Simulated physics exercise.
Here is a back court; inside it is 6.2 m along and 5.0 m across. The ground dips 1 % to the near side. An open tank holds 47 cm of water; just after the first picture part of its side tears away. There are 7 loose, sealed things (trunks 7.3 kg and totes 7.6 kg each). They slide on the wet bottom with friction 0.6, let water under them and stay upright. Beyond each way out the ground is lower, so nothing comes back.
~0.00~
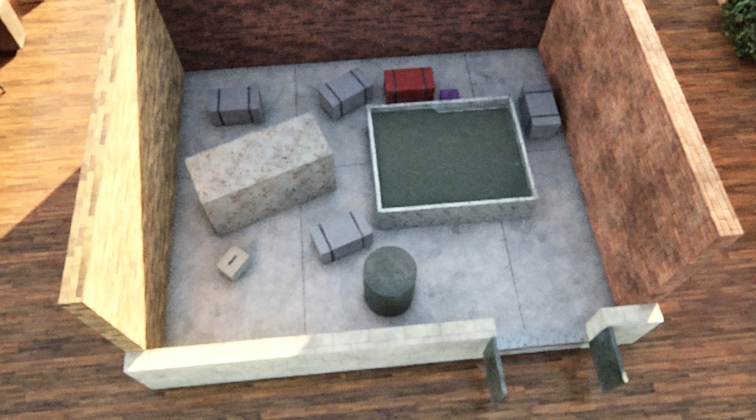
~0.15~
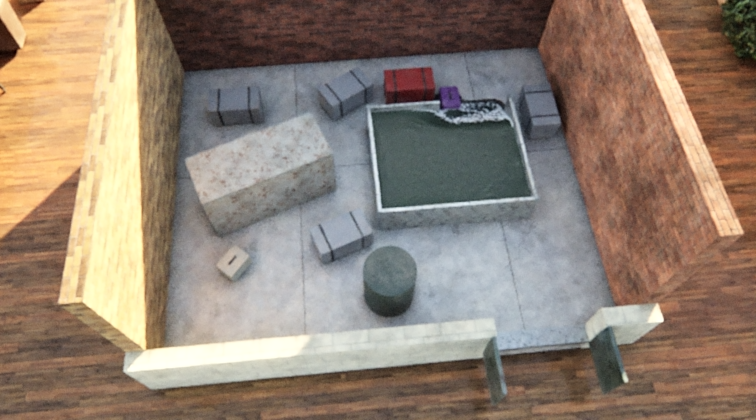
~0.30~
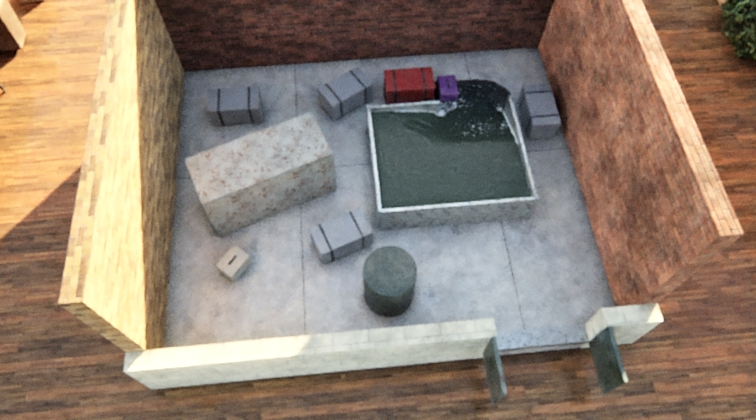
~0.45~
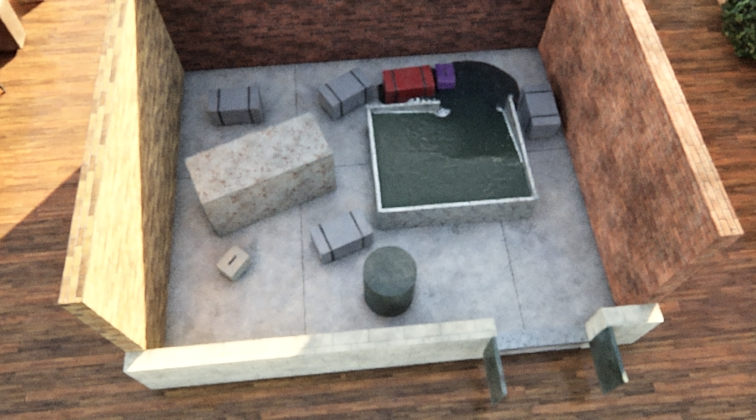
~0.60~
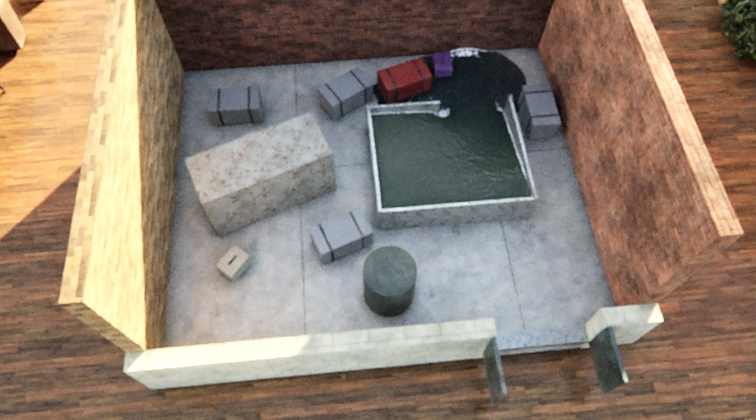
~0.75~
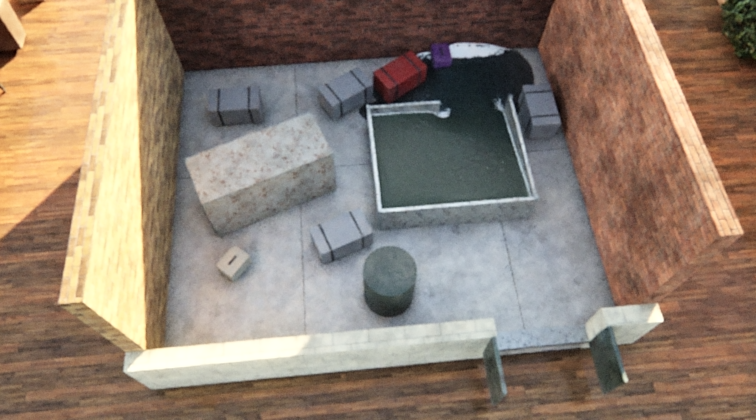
Water burst through the back right corner of an open tank in a walled court and spread over the floor behind it, pushing a small purple box toward the back wall, then shifting a red trunk.
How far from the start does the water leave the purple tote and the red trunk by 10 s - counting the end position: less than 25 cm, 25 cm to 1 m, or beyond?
The purple tote ends far away; the red trunk gets carried off.
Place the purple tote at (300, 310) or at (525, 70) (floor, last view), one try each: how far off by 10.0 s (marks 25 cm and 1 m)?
In that order: It stays put; it gets carried off.
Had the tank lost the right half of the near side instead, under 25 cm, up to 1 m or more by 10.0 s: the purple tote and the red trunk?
Then the purple tote stays put, the red trunk stays put.
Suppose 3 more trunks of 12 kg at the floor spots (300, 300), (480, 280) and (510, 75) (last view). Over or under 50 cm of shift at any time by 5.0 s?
In that order: Under, less, more.
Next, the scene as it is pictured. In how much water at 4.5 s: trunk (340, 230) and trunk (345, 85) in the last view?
About 1 and 5 cm.
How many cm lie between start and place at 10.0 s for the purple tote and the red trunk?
Roughly 140 and 250 cm.
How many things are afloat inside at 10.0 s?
I count 5.
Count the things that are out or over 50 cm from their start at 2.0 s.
I count 2.
After 2.0 s the purple tote is near (397, 78), 1.0 m from its start, aground; the red trunk is near (375, 61), 0.7 m from its start, afloat; 0 of 7 are out; 1 afloat.
After 4.5 s the purple tote is near (383, 105), 1.1 m from its start, aground; the red trunk is near (253, 120), 2.6 m from its start, afloat; 0 of 7 are out; 4 afloat.
After 7.0 s the purple tote is near (362, 107), 1.5 m from its start, aground; the red trunk is near (252, 117), 2.6 m from its start, afloat; 0 of 7 are out; 4 afloat.
After 10.0 s the purple tote is near (361, 107), 1.5 m from its start, aground; the red trunk is near (251, 109), 2.6 m from its start, afloat; 0 of 7 are out; 5 afloat.
